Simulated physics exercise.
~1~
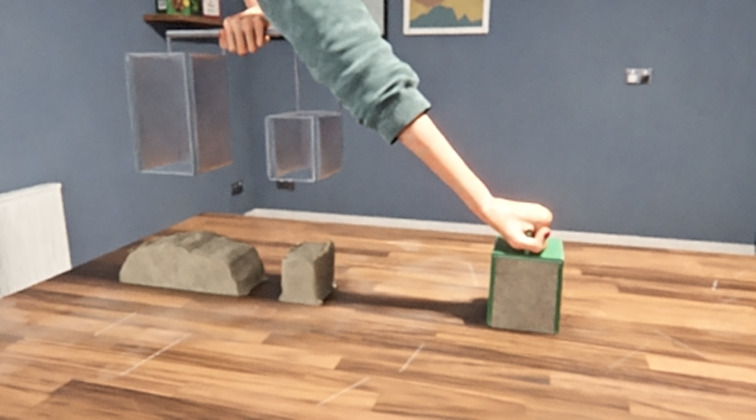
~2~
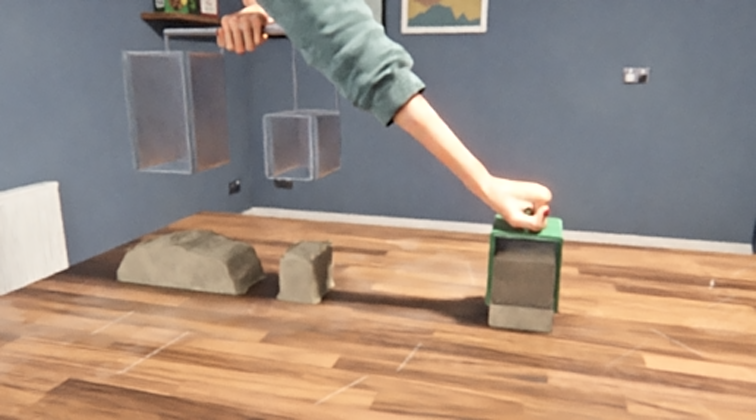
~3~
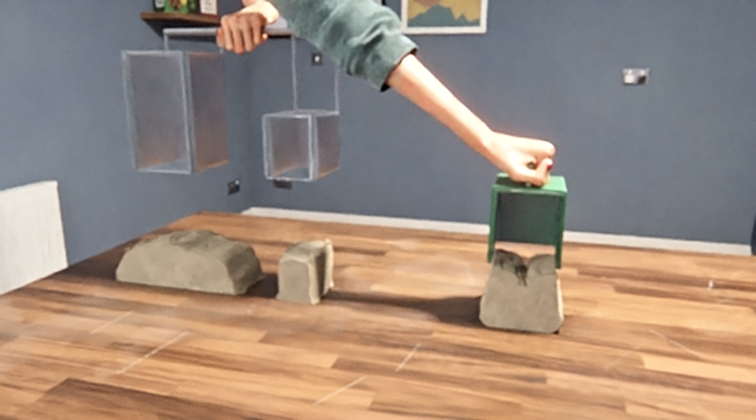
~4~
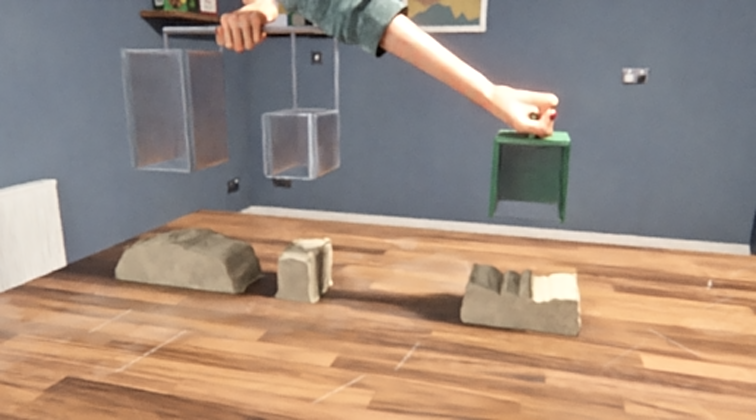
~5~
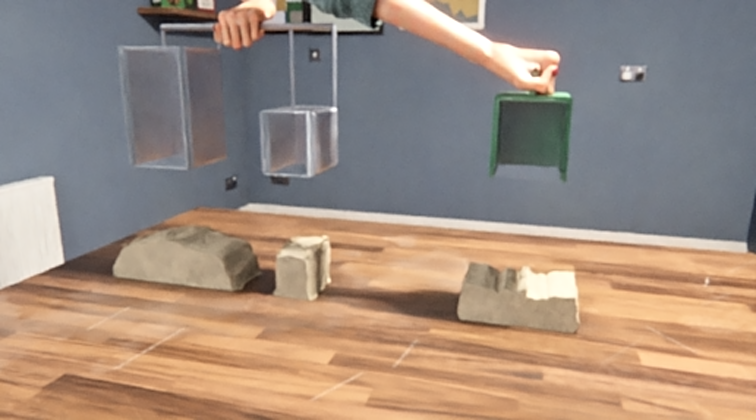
In a blue-walled room with a wooden floor, a hand grips a green tin set over a block of damp-looking sand, with two lumps of similar material standing to the left. Behind them, another hand holds a bar from which two clear, box-shaped containers hang. The hand lifts the green tin straight up, baring the base of the block. As the tin clears it, the block splits at the top and bulges outward. It then slumps into a low, wide mound with a ragged top, and stays that way, at roughly half the tin's depth, while the tin rises higher above it.
